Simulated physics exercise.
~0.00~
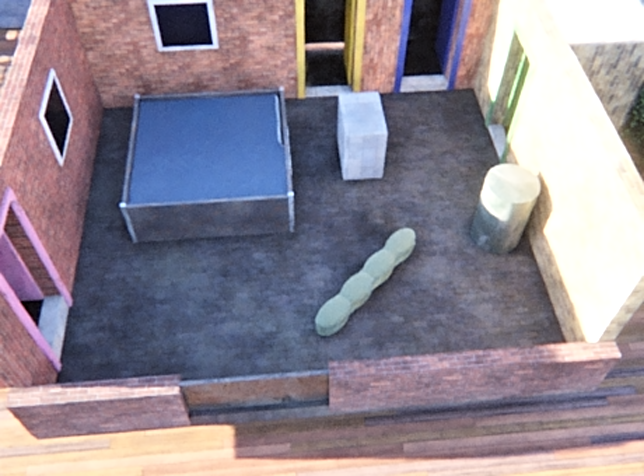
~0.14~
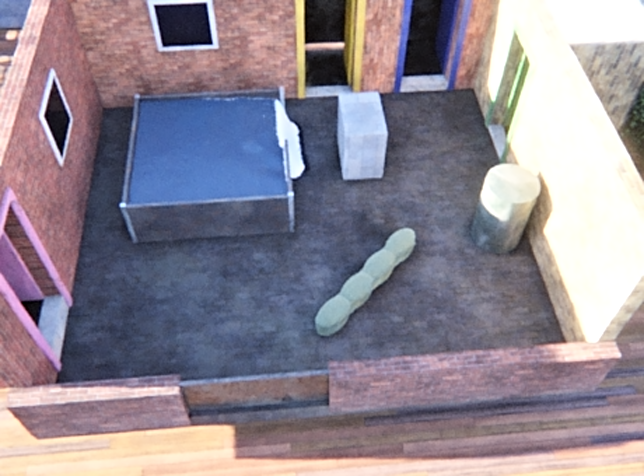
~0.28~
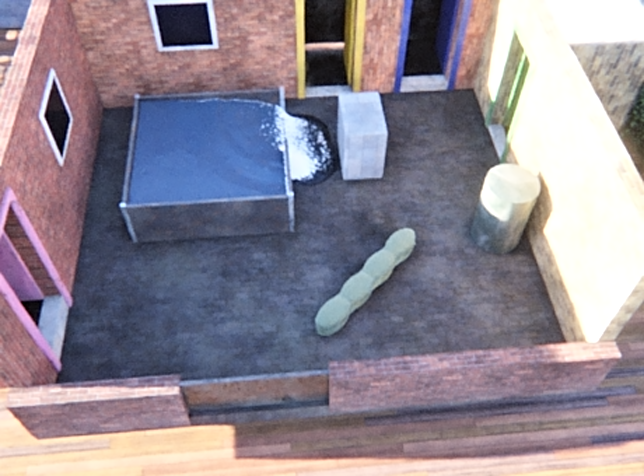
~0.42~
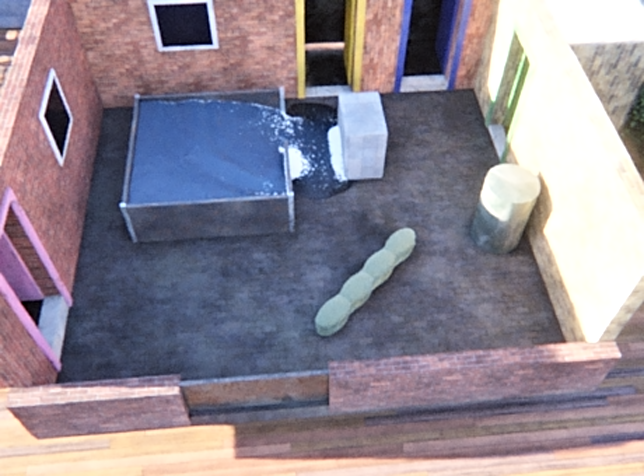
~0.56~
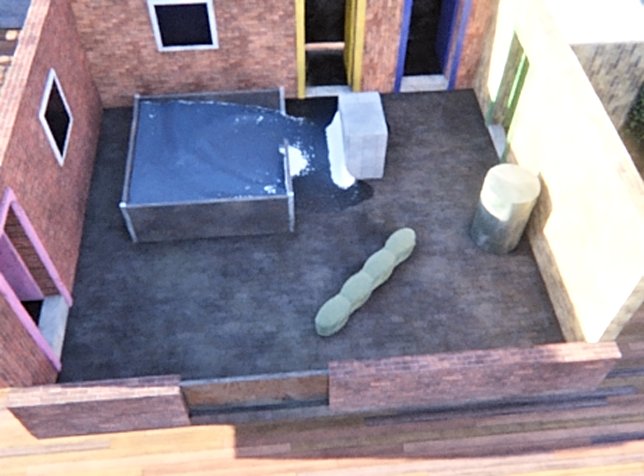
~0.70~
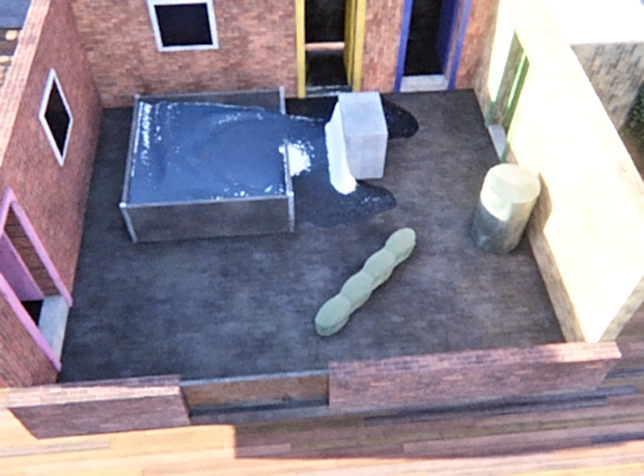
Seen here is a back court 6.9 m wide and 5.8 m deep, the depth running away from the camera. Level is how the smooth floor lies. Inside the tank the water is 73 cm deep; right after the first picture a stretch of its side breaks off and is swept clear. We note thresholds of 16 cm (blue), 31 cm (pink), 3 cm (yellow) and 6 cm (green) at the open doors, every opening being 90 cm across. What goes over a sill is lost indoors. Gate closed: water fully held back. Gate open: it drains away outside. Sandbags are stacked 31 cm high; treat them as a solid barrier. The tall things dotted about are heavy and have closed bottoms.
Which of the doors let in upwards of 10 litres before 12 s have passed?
At the blue door the amount let in will top the limit. At the pink door the amount let in will fall short of the limit. At the yellow door the amount let in will top the limit. At the green door the amount let in will top the limit.
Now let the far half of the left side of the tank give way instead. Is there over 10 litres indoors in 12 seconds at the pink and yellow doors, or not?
Then: Pink not over, yellow past it.
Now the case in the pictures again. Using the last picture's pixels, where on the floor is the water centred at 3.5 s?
Close to (288, 184) in the last picture.
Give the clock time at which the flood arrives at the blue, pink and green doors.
So blue at 1.0 s, pink at 4.0 s, and green at 1.6 s.
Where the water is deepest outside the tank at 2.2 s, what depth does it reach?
Roughly 48 cm.
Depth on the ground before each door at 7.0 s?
Depths in cm: Blue 11, pink 12, yellow 9, green 9.
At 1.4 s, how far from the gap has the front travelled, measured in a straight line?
Distance: Approx. 3.8 m.
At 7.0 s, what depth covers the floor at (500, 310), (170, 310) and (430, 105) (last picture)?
6, 3, 10 cm.
After 1.4 s water covers 25 % of the floor and is deepest (56 cm) near (337, 146); blue door 14 cm at the sill, 0 L in, pink door not reached, yellow door 13 cm at the sill, 50 L in, green door not reached.
After 2.2 s water covers 35 % of the floor and is deepest (48 cm) near (328, 153); blue door 16 cm at the sill, 1 L in, pink door not reached, yellow door 13 cm at the sill, 229 L in, green door 11 cm at the sill, 0 L in.
After 3.5 s water covers 55 % of the floor and is deepest (33 cm) near (328, 153); blue door 17 cm at the sill, 10 L in, pink door not reached, yellow door 11 cm at the sill, 463 L in, green door 12 cm at the sill, 21 L in.
After 7.0 s water covers 90 % of the floor and is deepest (20 cm) near (328, 153); blue door 11 cm at the sill, 23 L in, pink door 12 cm at the sill, 0 L in, yellow door 9 cm at the sill, 792 L in, green door 9 cm at the sill, 67 L in.
After 12.0 s water covers 95 % of the floor and is deepest (12 cm) near (103, 117); blue door 8 cm at the sill, 23 L in, pink door 9 cm at the sill, 0 L in, yellow door 9 cm at the sill, 974 L in, green door 6 cm at the sill, 78 L in.
